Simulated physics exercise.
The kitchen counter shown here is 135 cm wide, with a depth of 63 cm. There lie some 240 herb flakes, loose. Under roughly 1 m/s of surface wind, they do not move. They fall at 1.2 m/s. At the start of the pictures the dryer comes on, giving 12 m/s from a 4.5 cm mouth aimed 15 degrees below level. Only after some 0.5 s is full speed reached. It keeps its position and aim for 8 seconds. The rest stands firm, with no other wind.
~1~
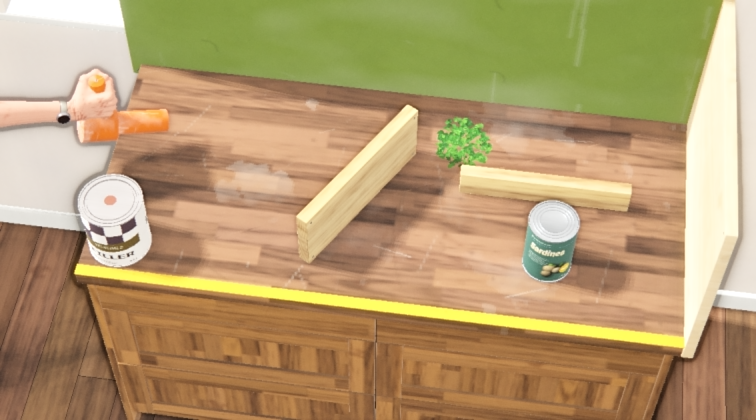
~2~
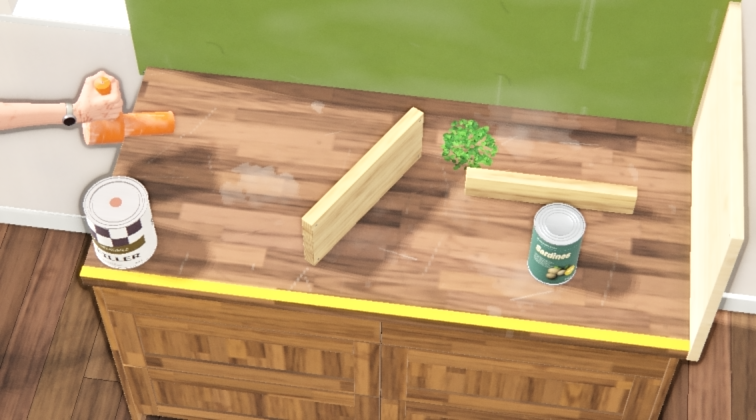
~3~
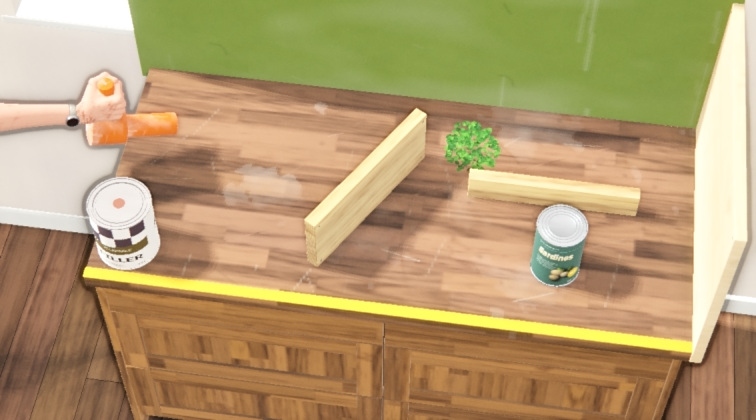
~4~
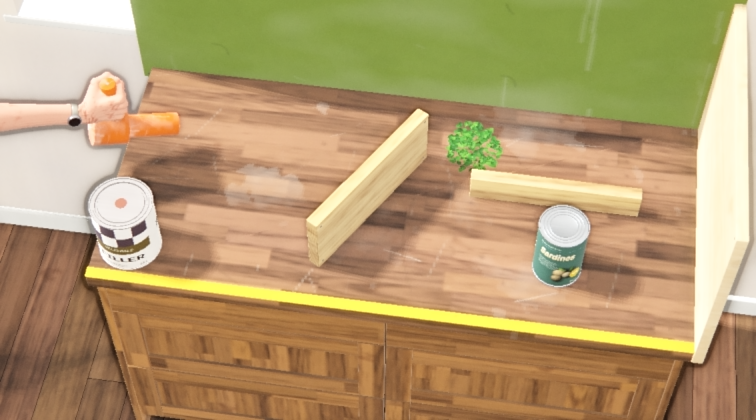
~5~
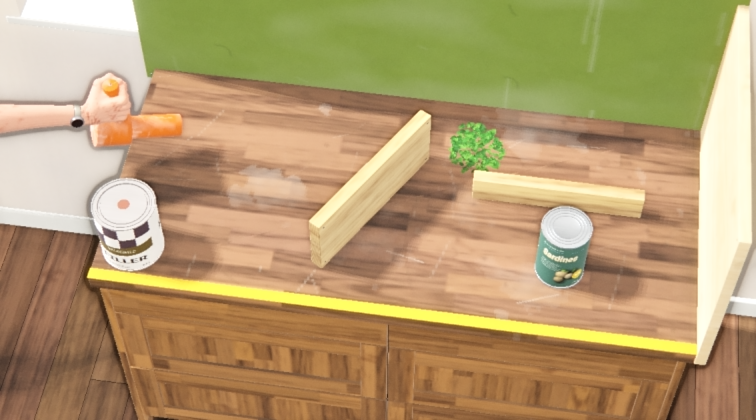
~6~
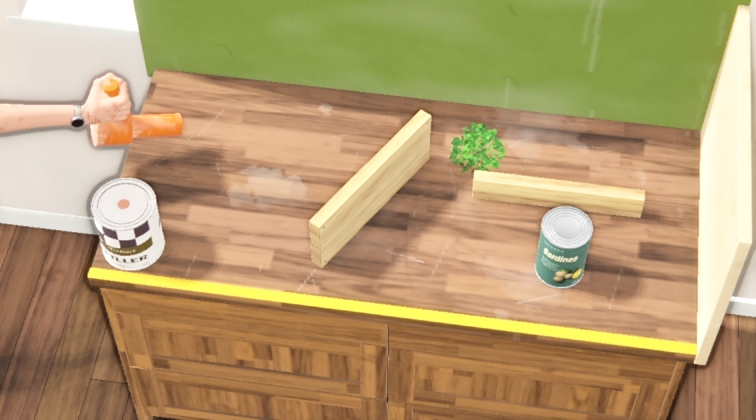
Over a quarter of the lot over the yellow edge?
Yes, over a quarter.
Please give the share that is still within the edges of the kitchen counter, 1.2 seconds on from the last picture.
I'd put it near 40 per cent.
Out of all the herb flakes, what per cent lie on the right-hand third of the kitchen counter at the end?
It comes out near 10 in a hundred.
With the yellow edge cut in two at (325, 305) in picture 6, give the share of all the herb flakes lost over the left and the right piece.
My take is close to 0 percent on the left side and near 90 percent on the right.
Then, 1.2 s after the last picture the count stands so, 62 % are over the yellow edge; the middle of those still in play is near (648, 187).
Then, 2.1 s after the last picture the count stands so, 72 % are over the yellow edge; the middle of those still in play is near (657, 197).
Then, 4.0 s after the last picture the count stands so, 82 % are over the yellow edge; the middle of those still in play is near (632, 192).
Then, 7.6 s after the last picture, at the end, 87 % are over the yellow edge.
